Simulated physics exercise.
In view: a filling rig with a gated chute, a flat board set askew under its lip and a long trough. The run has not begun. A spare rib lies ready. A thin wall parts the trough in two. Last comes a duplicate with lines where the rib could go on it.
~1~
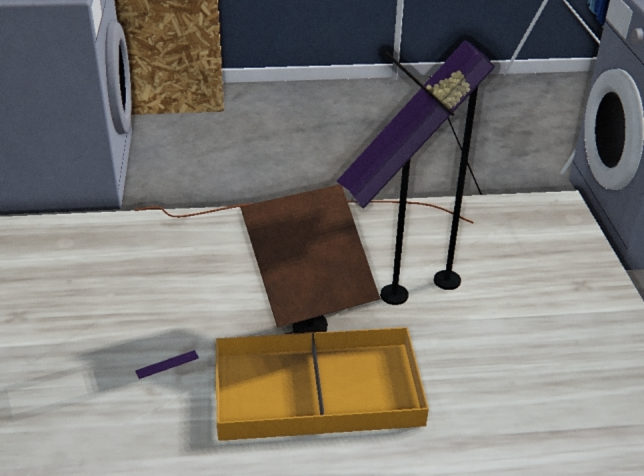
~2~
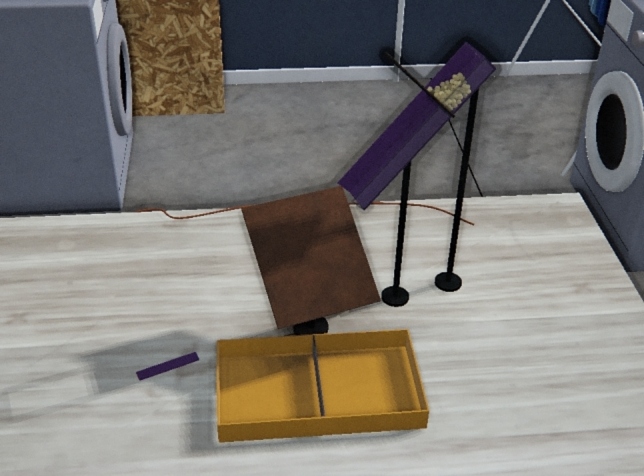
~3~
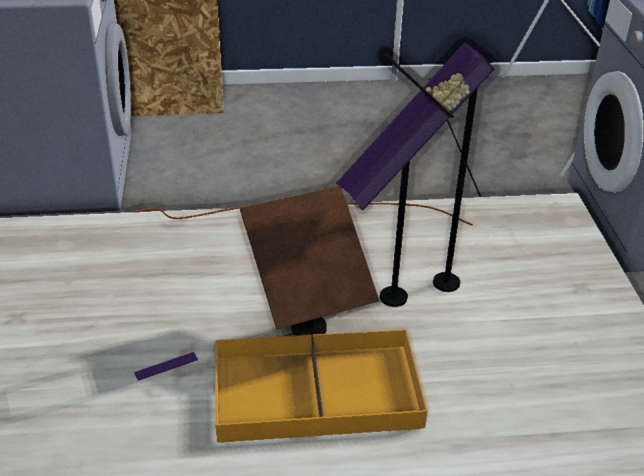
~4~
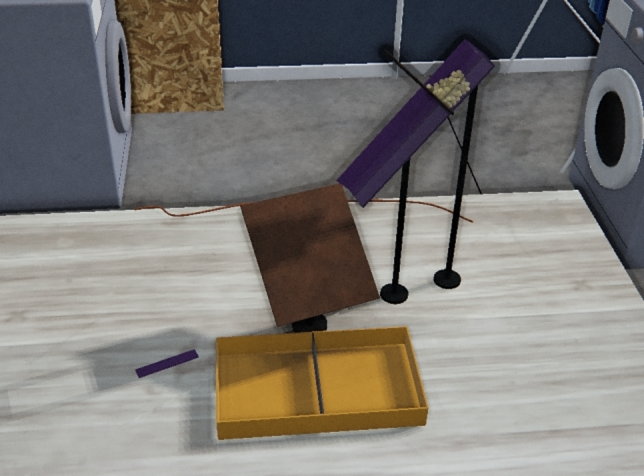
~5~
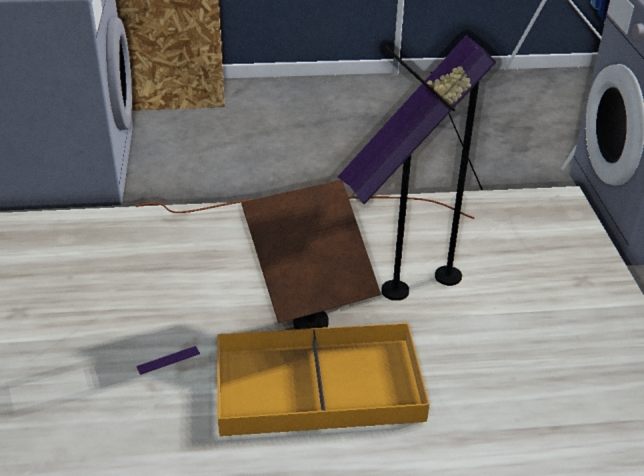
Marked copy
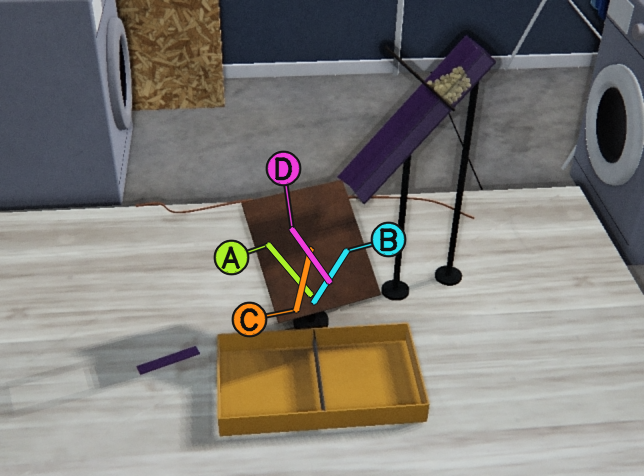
Nothing moves but a slight shake of the view over pale beans in a purple chute, brown board and divided yellow trough.
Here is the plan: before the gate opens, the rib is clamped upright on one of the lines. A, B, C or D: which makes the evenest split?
Use line C.
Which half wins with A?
The right half.
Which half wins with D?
More lands on the right.
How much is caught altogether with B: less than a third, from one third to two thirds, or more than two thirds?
More than two thirds.
On the marked copy, line A from (268, 244) to (310, 294); line B from (346, 251) to (314, 301); line C from (310, 249) to (296, 309); line D from (292, 229) to (329, 281).
With A, of what is caught, a small part in the left half, nearly all in the right.
With B, of what is caught, all in the left half, none in the right.
With C, of what is caught, about two thirds in the left half, about a third in the right.
With D, of what is caught, a stray few in the left half, nearly all in the right.
